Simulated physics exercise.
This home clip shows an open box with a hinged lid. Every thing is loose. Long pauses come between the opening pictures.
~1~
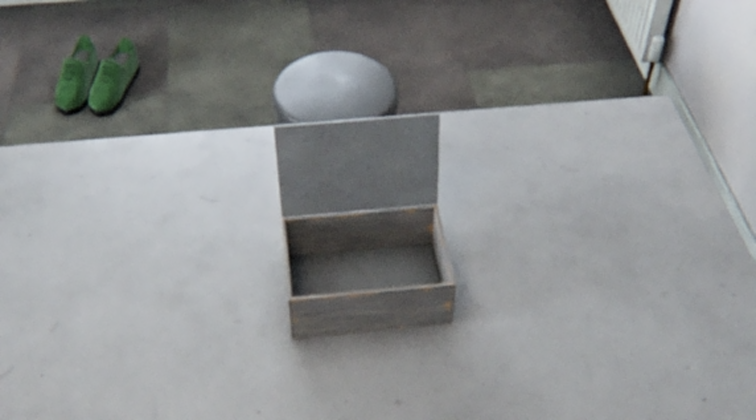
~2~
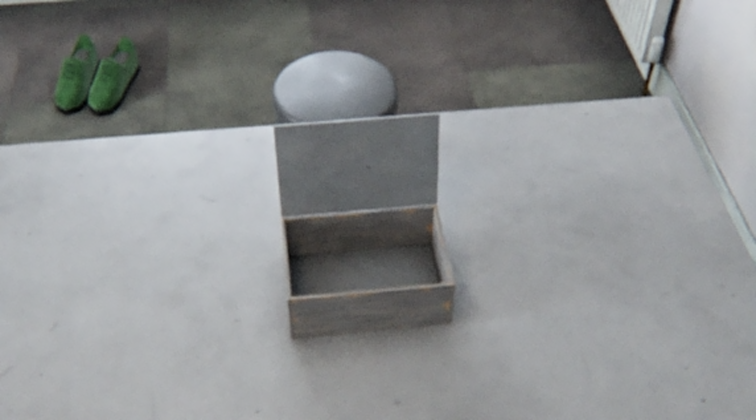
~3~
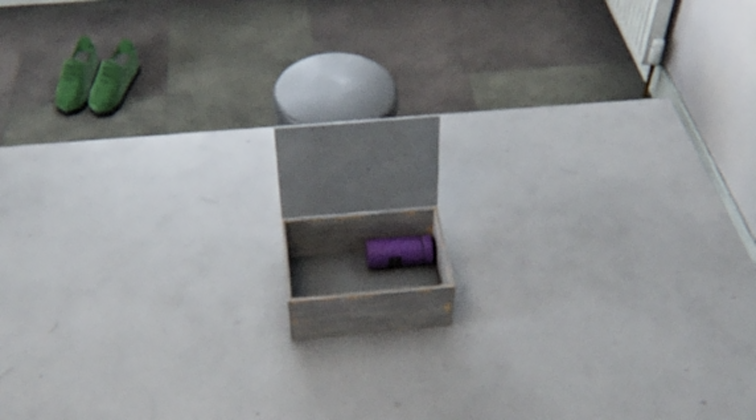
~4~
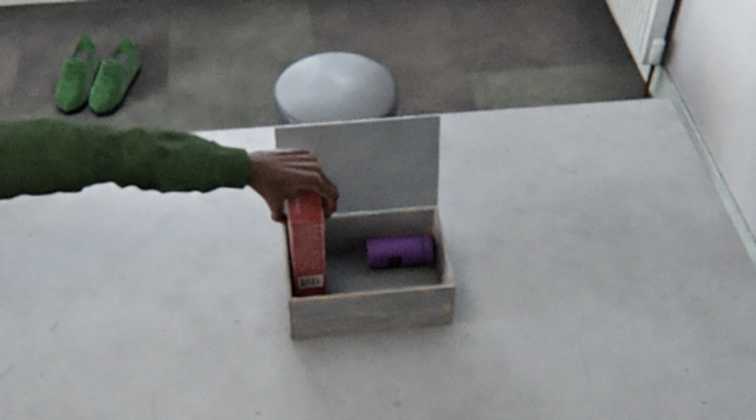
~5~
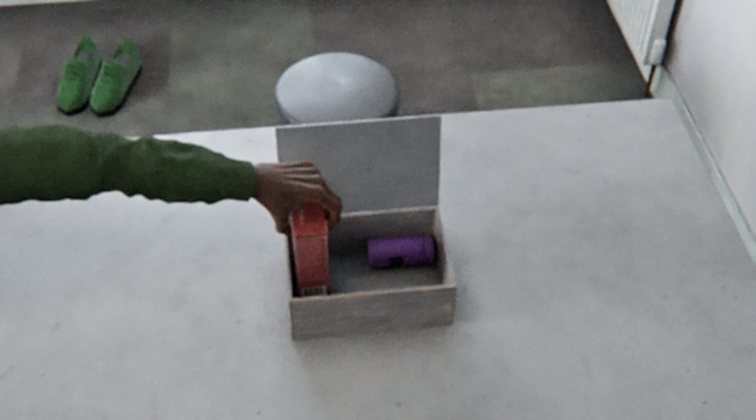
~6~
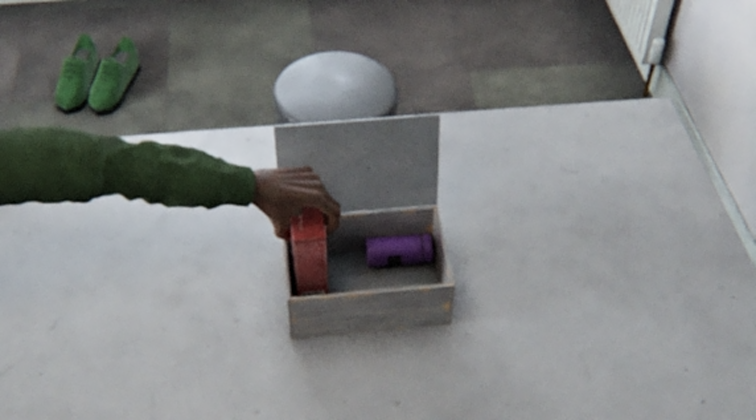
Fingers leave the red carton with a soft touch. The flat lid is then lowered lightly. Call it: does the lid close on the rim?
My call is that it fails to close.
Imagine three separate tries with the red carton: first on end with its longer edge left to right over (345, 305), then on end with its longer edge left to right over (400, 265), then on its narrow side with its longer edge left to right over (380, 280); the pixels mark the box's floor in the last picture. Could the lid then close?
First try: A gap remains; second try: A gap remains; third try: No gap.
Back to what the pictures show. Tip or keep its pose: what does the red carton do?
Simply put, it remains unturned.
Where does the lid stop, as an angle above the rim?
Some 55° above the rim.
Then, 1.00 s after the last picture, lid starting down.
Then, 1.30 s after the last picture, lid 77° above the rim.
Then, 1.60 s after the last picture, lid 60° above the rim.
At rest, lid 57° above the rim; both in place. Seen from the same camera at the end, red carton near (310, 260).
